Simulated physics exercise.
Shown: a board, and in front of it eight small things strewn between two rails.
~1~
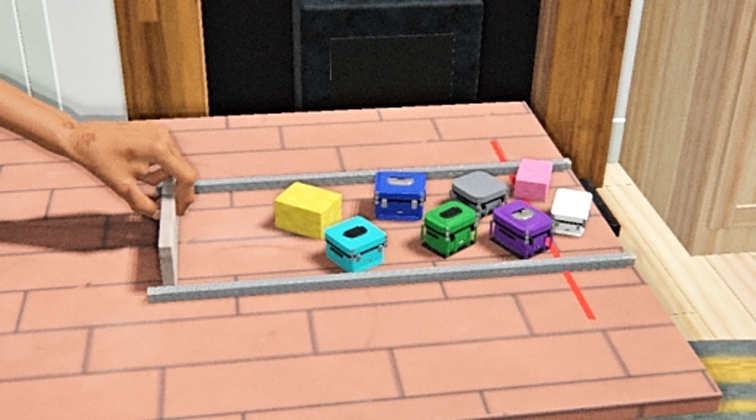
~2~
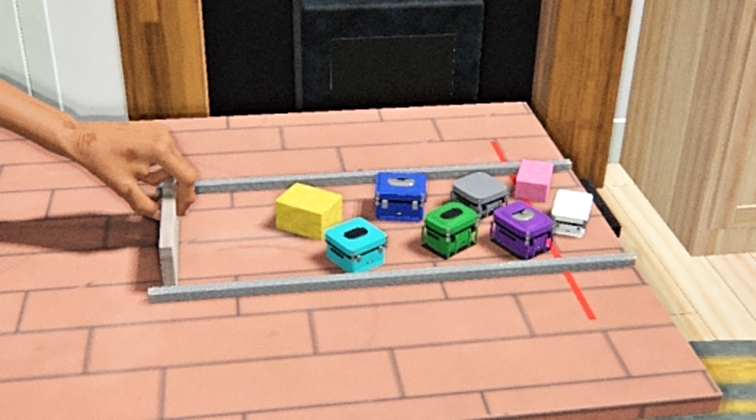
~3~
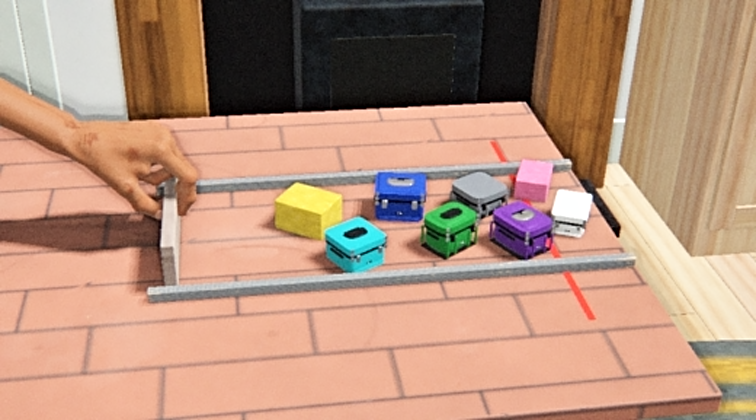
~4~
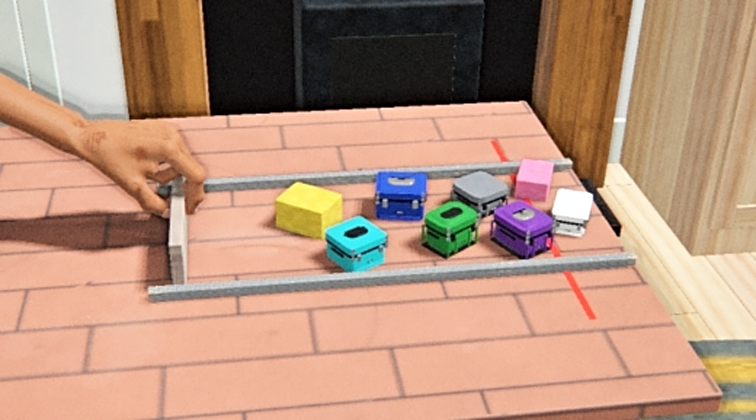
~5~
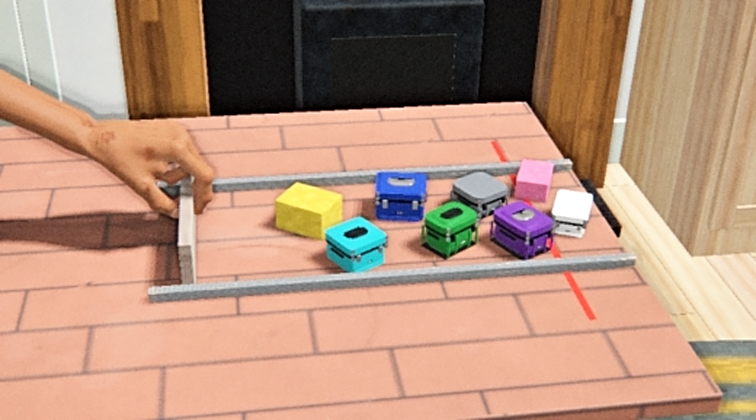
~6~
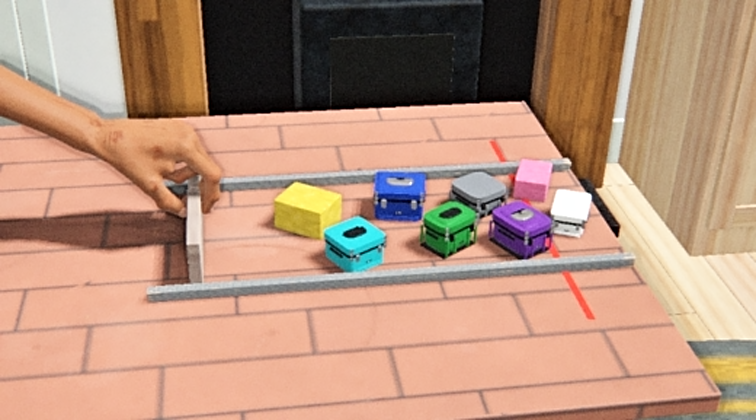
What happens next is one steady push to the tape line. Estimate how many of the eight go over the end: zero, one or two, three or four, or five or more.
My estimate: Three or four.
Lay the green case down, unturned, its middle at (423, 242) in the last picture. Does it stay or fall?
In that case it holds firm.
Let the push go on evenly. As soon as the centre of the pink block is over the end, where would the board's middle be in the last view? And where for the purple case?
The middle is at (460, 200) when it's the pink block, and at (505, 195) when it's the purple case.
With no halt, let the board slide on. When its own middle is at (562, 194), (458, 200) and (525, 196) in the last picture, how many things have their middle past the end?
Counts: 6, 0, 4.
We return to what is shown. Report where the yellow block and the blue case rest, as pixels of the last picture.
Going in order: First (565, 202), then (577, 177).
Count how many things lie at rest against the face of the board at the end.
Total: 2.
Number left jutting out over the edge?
The tally is 2.
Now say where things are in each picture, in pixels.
White case (571, 214); pink block (533, 180); purple case (521, 230); board (170, 219); tape (535, 217), in the first frame.
Pink block (534, 180); turquoise case (355, 247), in the second frame.
Purple case (522, 230); yellow block (309, 212), in the third frame.
White case (571, 214); blue case (401, 196), in the fourth frame.
Pink block (534, 180); board (188, 217), in the fifth frame.
White case (570, 215); pink block (533, 180); purple case (521, 230); board (196, 216); tape (535, 217), in the sixth frame.
Early on, none off yet; white case at rest near (570, 215); pink block at rest near (533, 180); purple case at rest near (521, 230).
A while later, none off yet; white case travelled a little near (582, 213); pink block travelled about its own width near (559, 175); purple case travelled about its own width near (558, 228).
Finally, the number that fall off is three or four; lost, grey case, purple case, pink block and white case.
